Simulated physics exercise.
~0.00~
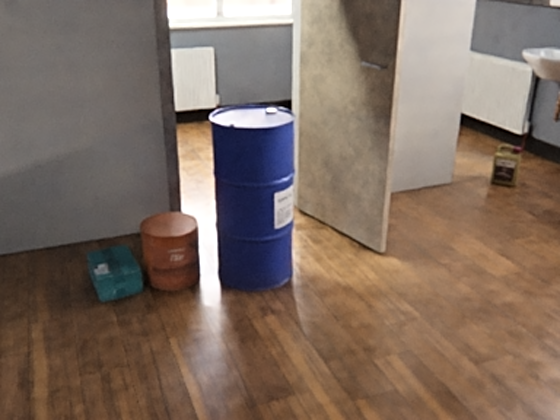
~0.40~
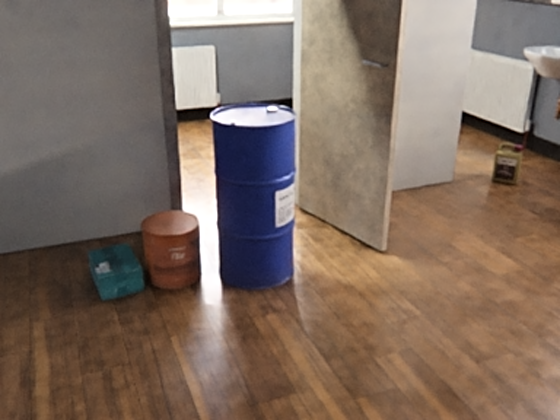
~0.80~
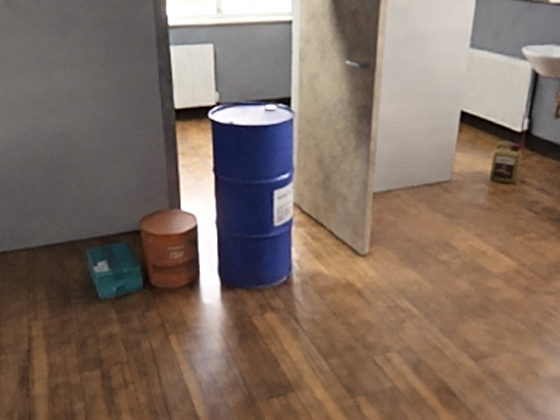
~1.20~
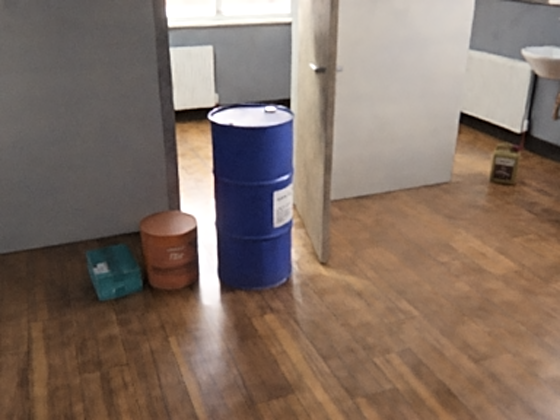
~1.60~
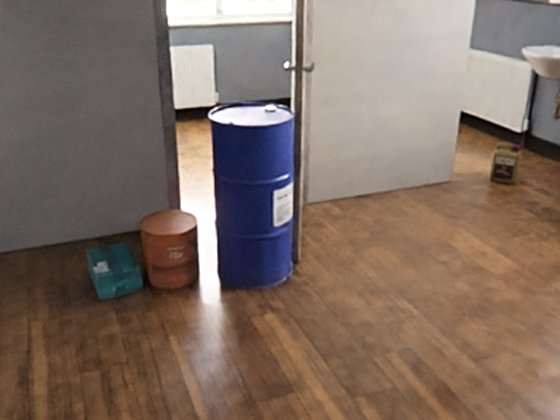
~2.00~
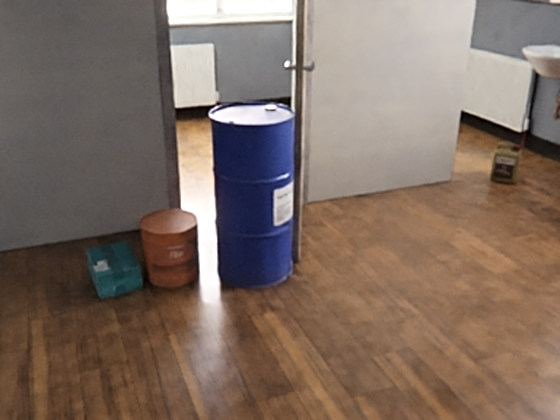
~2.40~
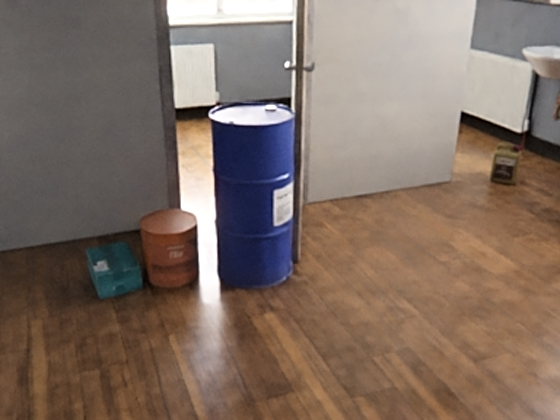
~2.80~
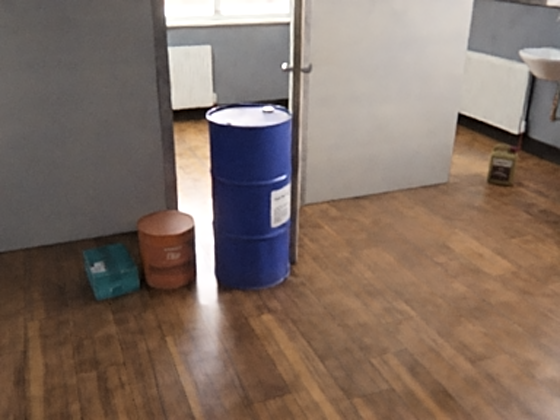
Door swinging slowly toward its frame, then stopping still ajar behind a blue drum, with orange pail and turquoise parcel unmoved.
